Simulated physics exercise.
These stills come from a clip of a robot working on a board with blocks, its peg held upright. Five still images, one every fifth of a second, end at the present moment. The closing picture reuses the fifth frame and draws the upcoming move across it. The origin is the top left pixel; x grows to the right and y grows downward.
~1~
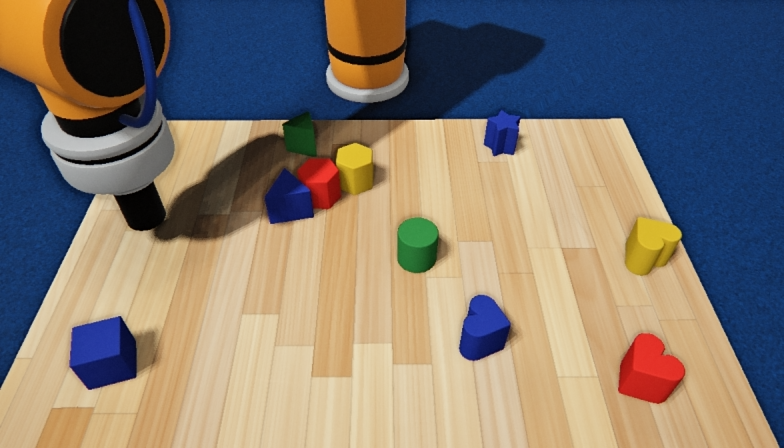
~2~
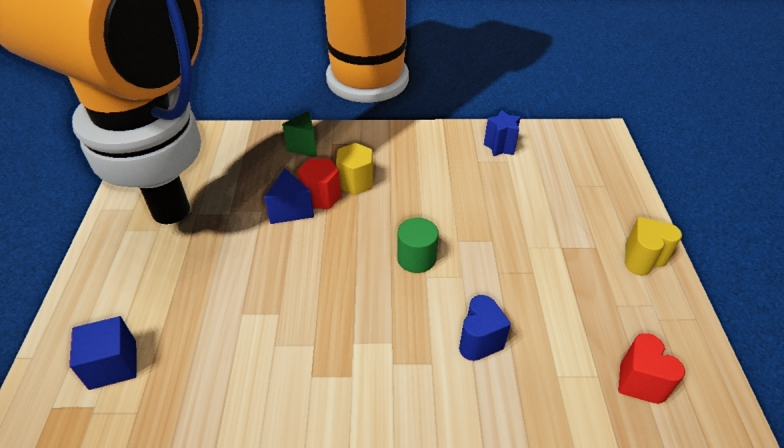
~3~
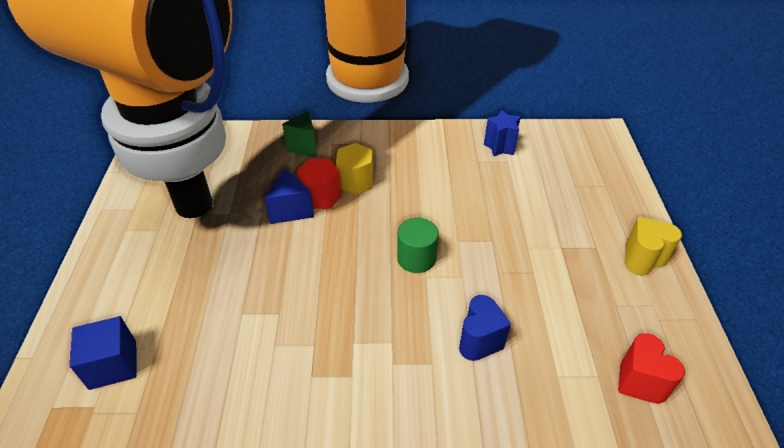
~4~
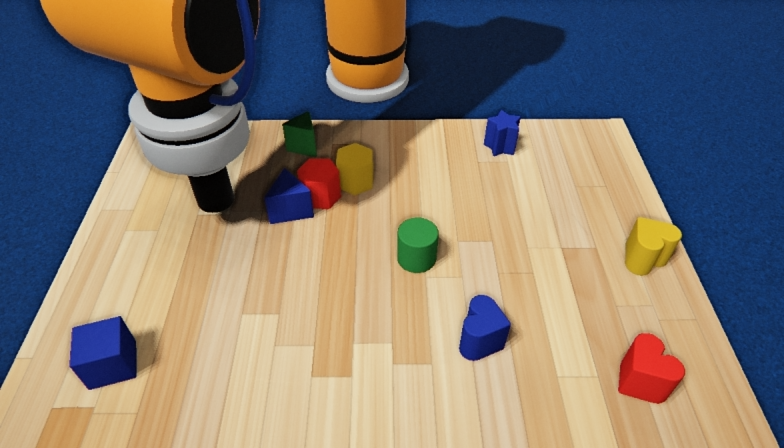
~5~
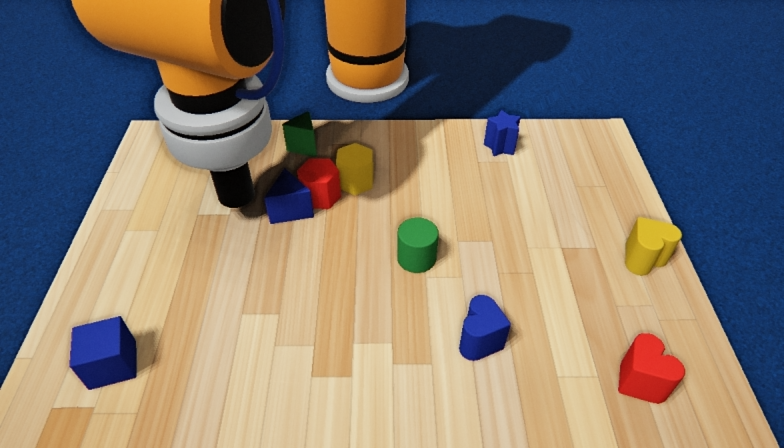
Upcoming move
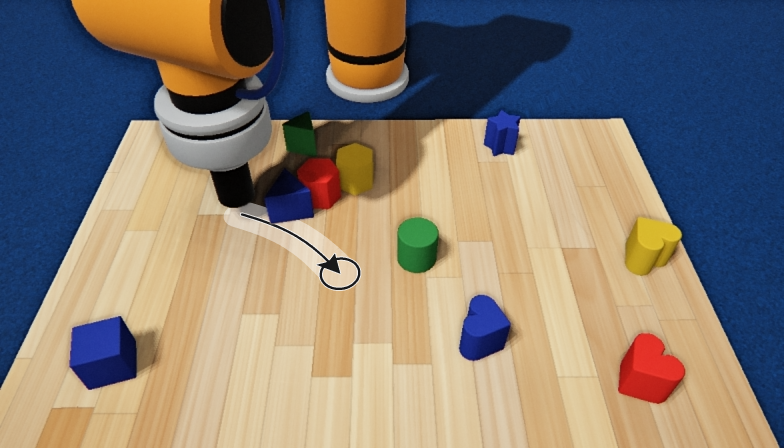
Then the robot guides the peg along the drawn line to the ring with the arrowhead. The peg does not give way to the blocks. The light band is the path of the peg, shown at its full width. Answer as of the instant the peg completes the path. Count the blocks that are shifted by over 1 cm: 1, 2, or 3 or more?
The answer is a single block.
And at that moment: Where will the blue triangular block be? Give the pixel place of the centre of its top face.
It should be at (318, 194) by then.
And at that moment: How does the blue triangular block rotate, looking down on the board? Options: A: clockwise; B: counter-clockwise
My pick is B.
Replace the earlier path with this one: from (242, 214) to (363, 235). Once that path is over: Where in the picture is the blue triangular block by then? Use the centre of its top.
If I read the scene right, the answer is (385, 191).
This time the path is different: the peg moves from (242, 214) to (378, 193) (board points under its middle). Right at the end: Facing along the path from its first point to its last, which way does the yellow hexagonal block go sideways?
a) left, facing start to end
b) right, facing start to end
My pick is a.
The drawn path runs from (242, 214) via (296, 236), ending at (340, 273).
What follows on the original path. One third of the way, peg (275, 209); blue triangular block (305, 191), turned 40° anticlockwise; red hexagonal block (321, 168).
Two thirds of the way, peg (309, 229); blue triangular block (318, 194), turned 70° anticlockwise; red hexagonal block (321, 168).
At the end, peg (338, 255); blue triangular block (318, 194), turned 70° anticlockwise; red hexagonal block (321, 168); green disc not moved.
